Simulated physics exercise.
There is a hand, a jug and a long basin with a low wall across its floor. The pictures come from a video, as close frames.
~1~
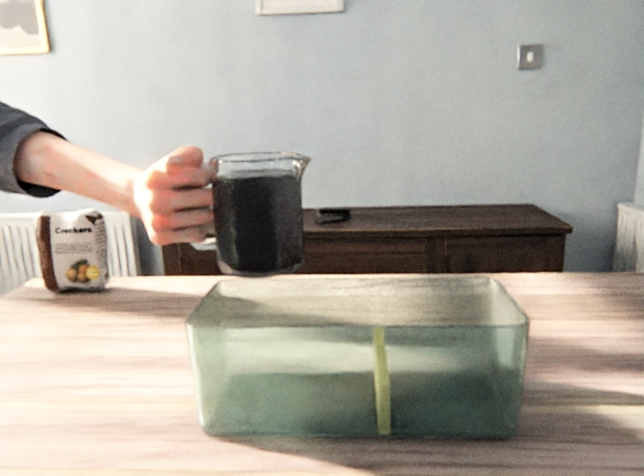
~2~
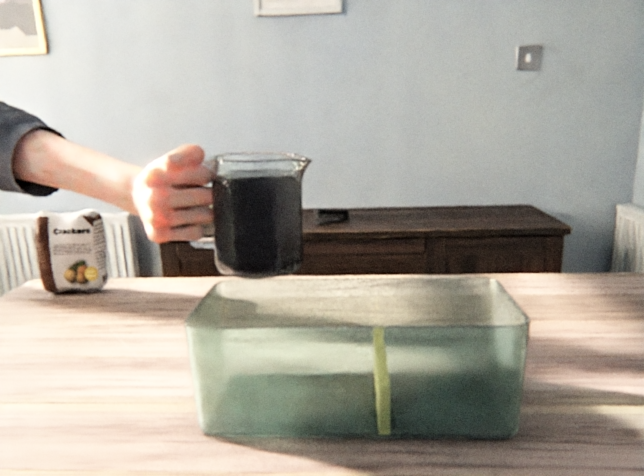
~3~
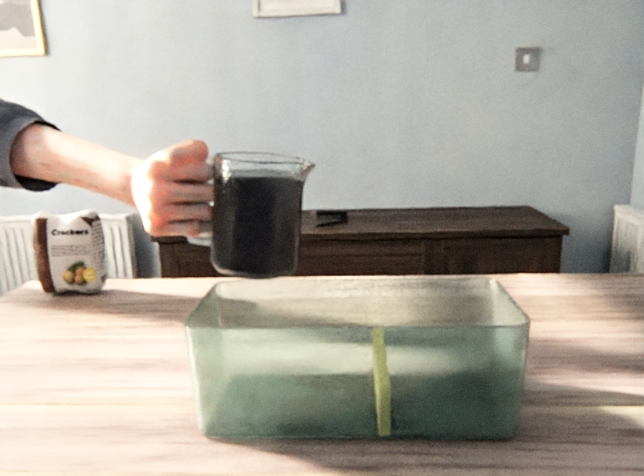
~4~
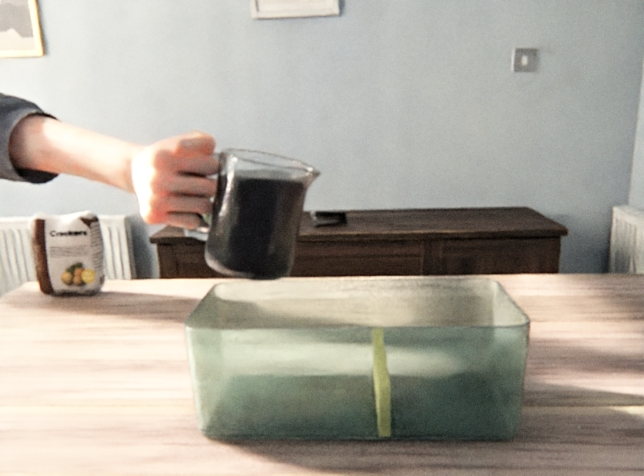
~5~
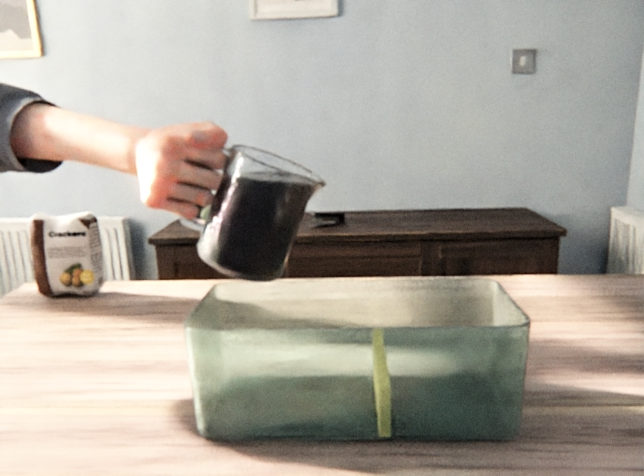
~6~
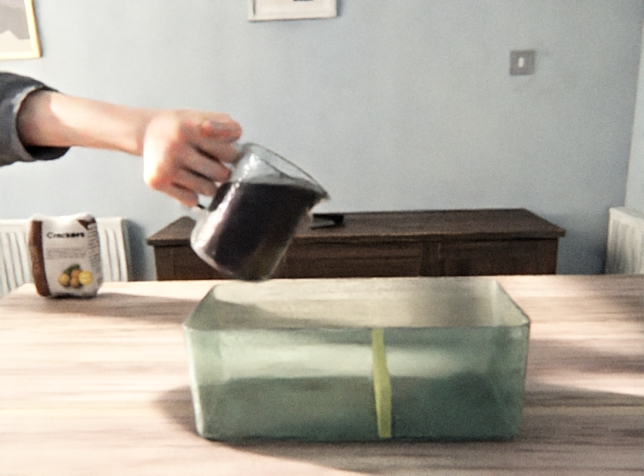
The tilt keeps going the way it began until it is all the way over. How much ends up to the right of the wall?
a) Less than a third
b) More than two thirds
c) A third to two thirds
(c) A third to two thirds.
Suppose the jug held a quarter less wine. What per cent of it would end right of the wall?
Some 25 parts in a hundred, give or take.
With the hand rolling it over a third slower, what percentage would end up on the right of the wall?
Roughly 45 %.
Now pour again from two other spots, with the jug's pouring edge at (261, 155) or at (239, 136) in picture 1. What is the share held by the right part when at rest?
Start one gives close to 5 percent, start two close to 5 percent.
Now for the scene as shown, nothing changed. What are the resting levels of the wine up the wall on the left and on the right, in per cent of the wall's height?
Roughly 20 left of the wall, roughly 30 right of it.
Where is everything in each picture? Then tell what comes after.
Tilt 0°; pouring edge (311, 157); surface from (217, 175) to (299, 173); the long basin's rim runs from (202, 302) to (512, 300); the wall's top is at (381, 355), in the first picture.
Tilt 2°; pouring edge (312, 159); surface from (218, 175) to (300, 174), in the second picture.
Tilt 6°; pouring edge (316, 164); surface from (219, 173) to (302, 176), in the third picture.
Tilt 13°; pouring edge (321, 172); surface from (223, 174) to (307, 178), in the fourth picture.
Tilt 22°; pouring edge (327, 183); surface from (221, 190) to (315, 181), in the fifth picture.
Tilt 34°; pouring edge (331, 197); surface from (212, 205) to (327, 189), in the sixth picture.
A moment on, the tilt is 95° and 64 per cent is still to pour, 7 is left of the wall and 10 right of it.
Next, the tilt is 101° and 23 per cent is still to pour, 35 is left of the wall and 28 right of it.
Then the tilt is 101° and 7 per cent is still to pour, 47 is left of the wall and 42 right of it.
Later the tilt is 101° and 2 per cent is still to pour, 55 is left of the wall and 42 right of it.
In the end 57 per cent lies left of the wall, 42 right of it and 1 outside.
